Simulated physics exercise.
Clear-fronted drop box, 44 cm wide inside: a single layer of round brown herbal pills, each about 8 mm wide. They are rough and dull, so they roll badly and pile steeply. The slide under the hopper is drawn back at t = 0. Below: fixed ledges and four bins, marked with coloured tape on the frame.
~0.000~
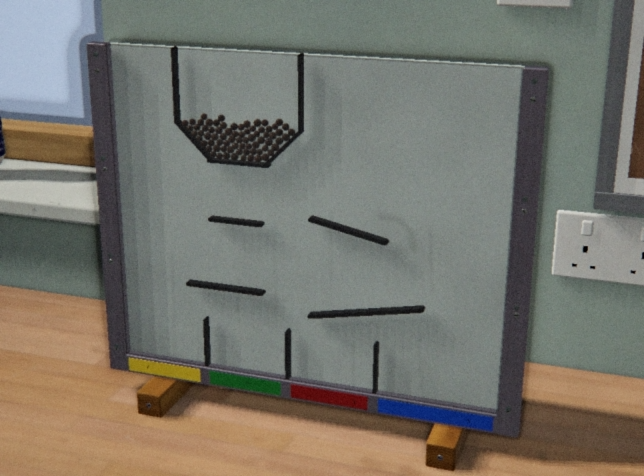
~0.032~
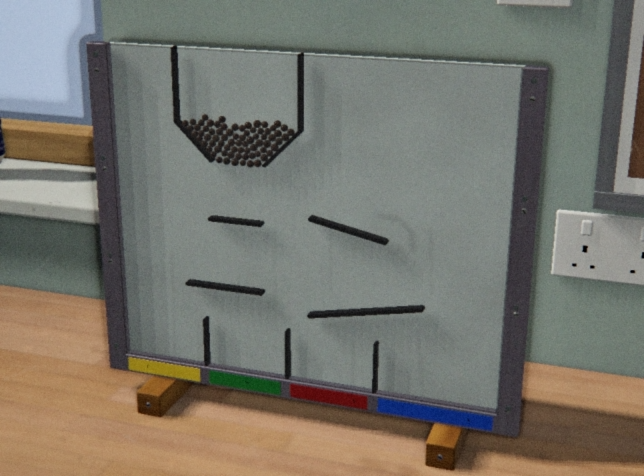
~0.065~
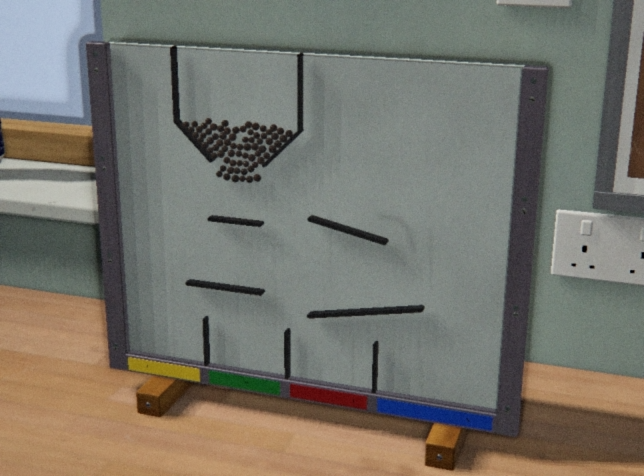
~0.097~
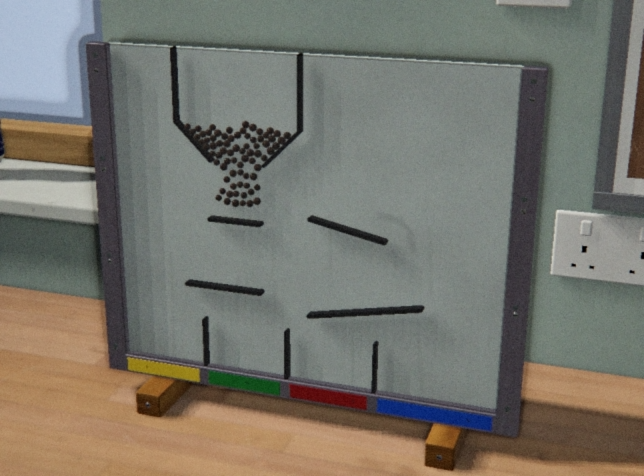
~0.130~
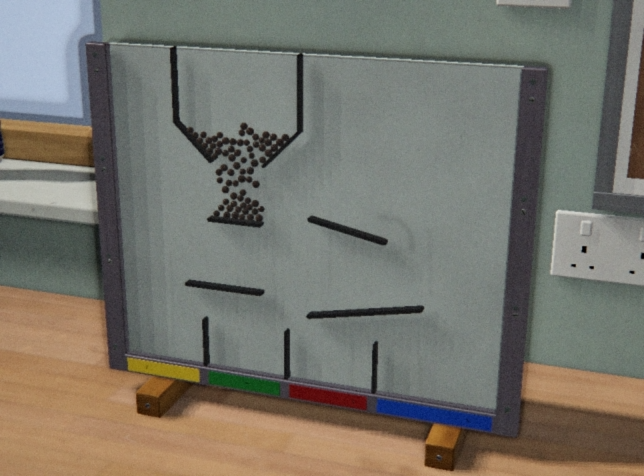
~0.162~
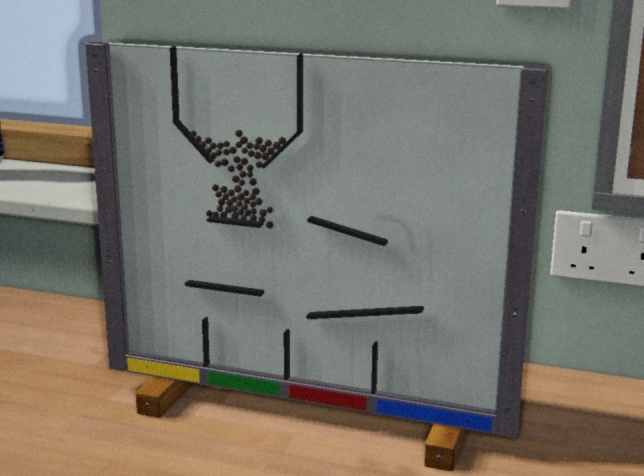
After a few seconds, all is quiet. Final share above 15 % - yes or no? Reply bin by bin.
Yellow: Yes; red: Yes; blue: No; green: No.
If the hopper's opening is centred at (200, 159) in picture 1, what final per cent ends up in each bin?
Result: Yellow bin = 60; red bin = 5; blue bin = 0; green bin = 5.
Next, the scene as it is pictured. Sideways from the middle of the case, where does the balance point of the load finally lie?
It sits around 8 cm left of centre.
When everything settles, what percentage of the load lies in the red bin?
Estimate: Close to 40 %.
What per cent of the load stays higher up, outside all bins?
Estimated share: Some 20 %.
By 0.24 s 90 % have left the hopper; down in the bins, nothing yet.
By 0.34 s 100 % have left the hopper; down in the bins, red 5 %.
By 0.55 s 100 % have left the hopper; down in the bins, yellow 30 %, red 25 %, green 5 %.
All still by 1.6 s, yellow 35 %, red 40 %, blue 0 %, green 5 %, left higher up 20 %.
